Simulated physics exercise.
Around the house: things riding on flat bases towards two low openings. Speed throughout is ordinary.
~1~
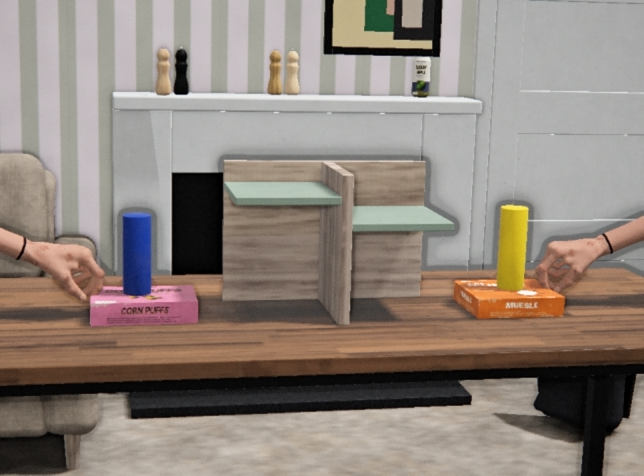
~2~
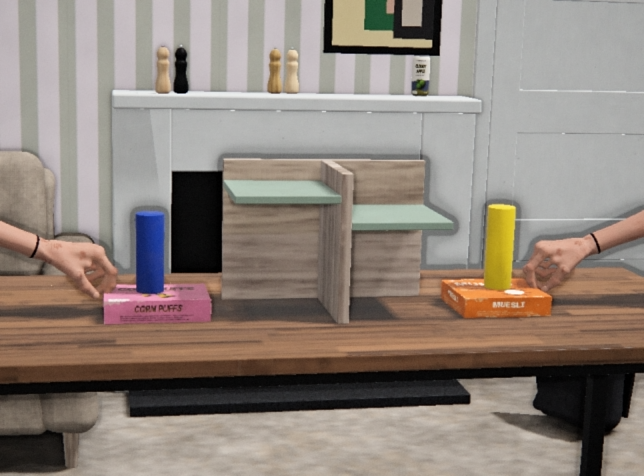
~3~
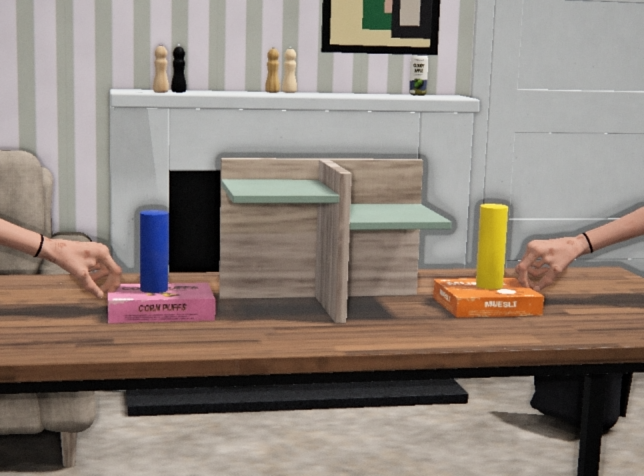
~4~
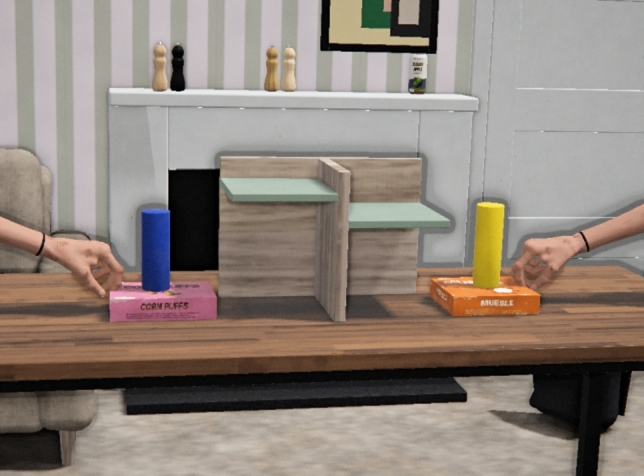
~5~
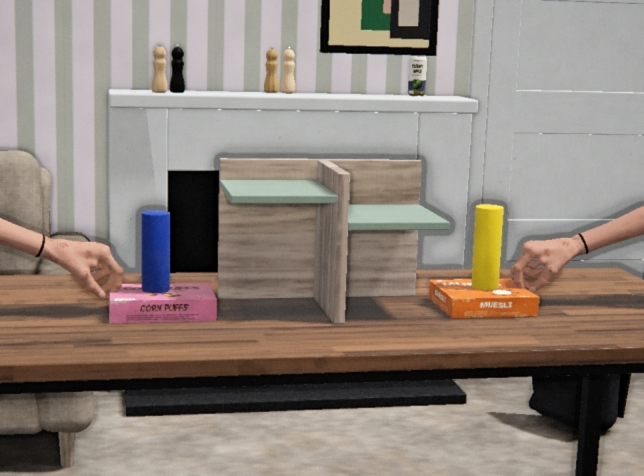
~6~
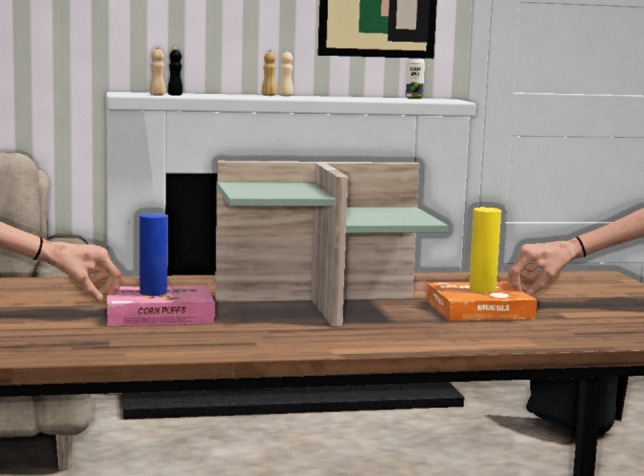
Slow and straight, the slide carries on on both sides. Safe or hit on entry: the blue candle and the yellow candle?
Blue candle - safe. Yellow candle - hit.
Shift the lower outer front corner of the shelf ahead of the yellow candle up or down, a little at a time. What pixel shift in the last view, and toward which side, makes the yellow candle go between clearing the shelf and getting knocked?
Shift: 12 px, direction up.
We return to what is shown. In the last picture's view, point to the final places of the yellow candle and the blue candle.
(450, 285) and (266, 254).
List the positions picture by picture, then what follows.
The first picture shows hands sliding the things forward; blue candle (137, 254); yellow candle (512, 248); shelf (334, 240).
The second picture shows hands sliding the things forward; yellow candle (499, 247); pink packet (156, 303).
The third picture shows hands sliding the things forward; blue candle (154, 252); orange packet (487, 297).
The fourth picture shows hands sliding the things forward; yellow candle (488, 245); shelf (331, 237).
The fifth picture shows hands sliding the things forward; blue candle (156, 252); pink packet (162, 303).
The sixth picture shows hands sliding the things forward; blue candle (154, 255); yellow candle (485, 250); orange packet (480, 301).
Then, 1.04 s later than the last frame, blue candle riding along near (209, 255); yellow candle riding along near (442, 250).
Then, 1.56 s later than the last frame, blue candle riding along near (246, 254); yellow candle tilted by 38° near (436, 251).
Then, 1.72 s later than the last frame, blue candle riding along near (257, 254); yellow candle on its side near (452, 277).
When it is over, the blue candle passes below, near (266, 254); the yellow candle is knocked back, near (450, 285).
